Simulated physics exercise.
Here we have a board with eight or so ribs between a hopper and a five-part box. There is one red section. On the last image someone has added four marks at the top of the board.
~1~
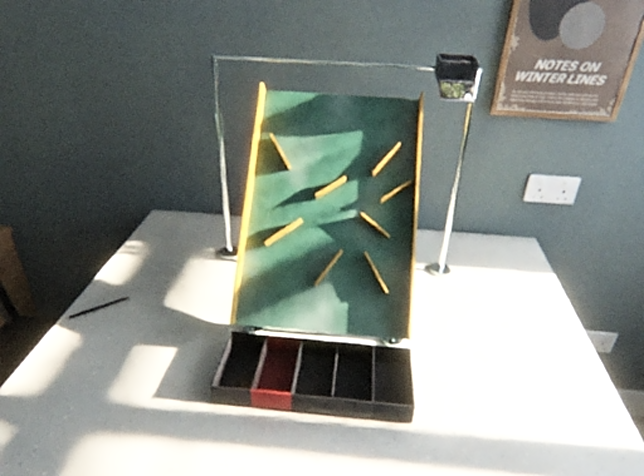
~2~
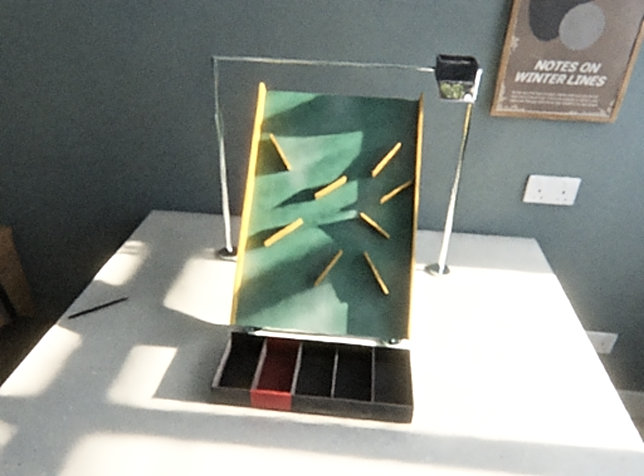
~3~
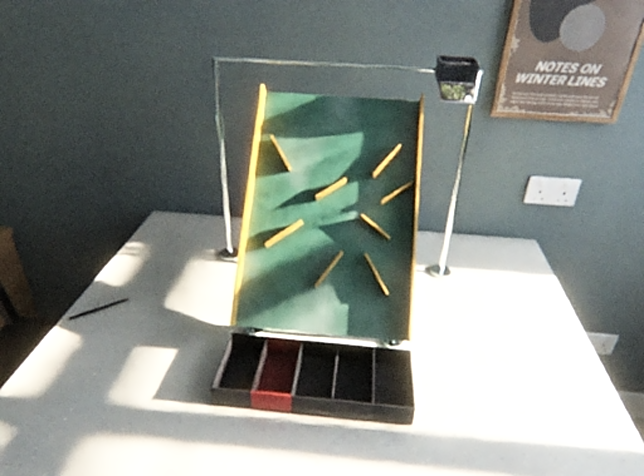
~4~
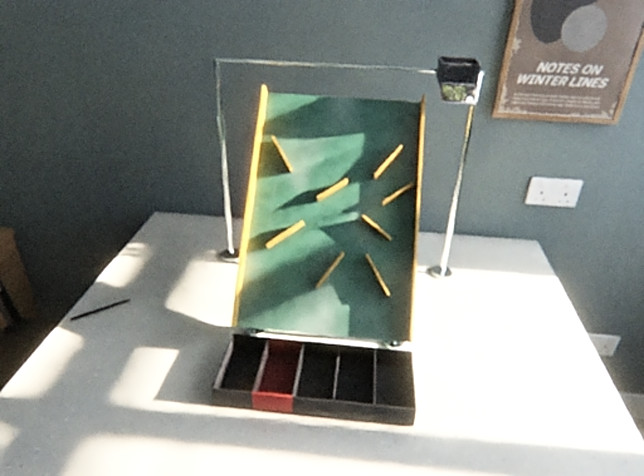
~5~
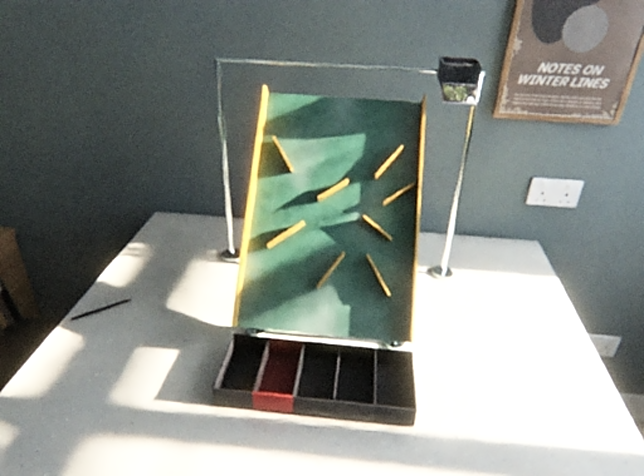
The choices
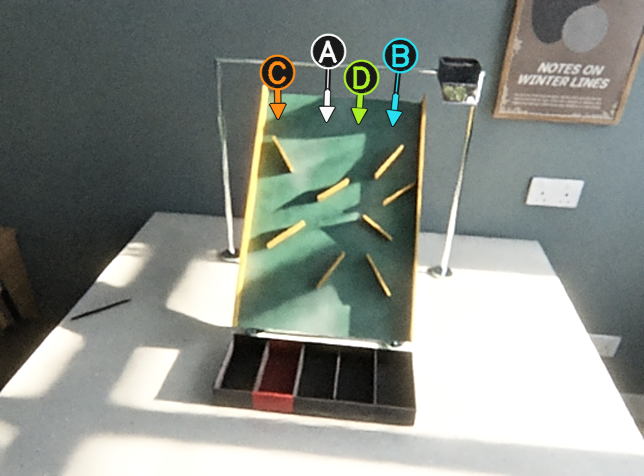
The footage shows a green board with slanted yellow ribs on a sunlit table, a small dark hopper at upper right, and a five-part box below, its second section from the left red; nothing visibly moves except a slight shift in the view.
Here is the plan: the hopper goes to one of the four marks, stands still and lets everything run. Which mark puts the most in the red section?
Take B.
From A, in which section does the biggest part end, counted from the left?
The first.
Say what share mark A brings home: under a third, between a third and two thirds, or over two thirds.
Mark A gives under a third.
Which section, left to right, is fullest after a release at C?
It is the first one.
On the marked copy, mark A meets the board at (326, 116); mark B meets the board at (393, 120); mark C meets the board at (277, 113); mark D meets the board at (358, 118).
If A is chosen, a small part in the red section, most in other sections.
If B is chosen, about two thirds in the red section, about a quarter in other sections, a stray few held on the board, a stray few outside the box.
If C is chosen, about a quarter in the red section, about two thirds in other sections, a stray few outside the box.
If D is chosen, a small part in the red section, most in other sections, a stray few outside the box.
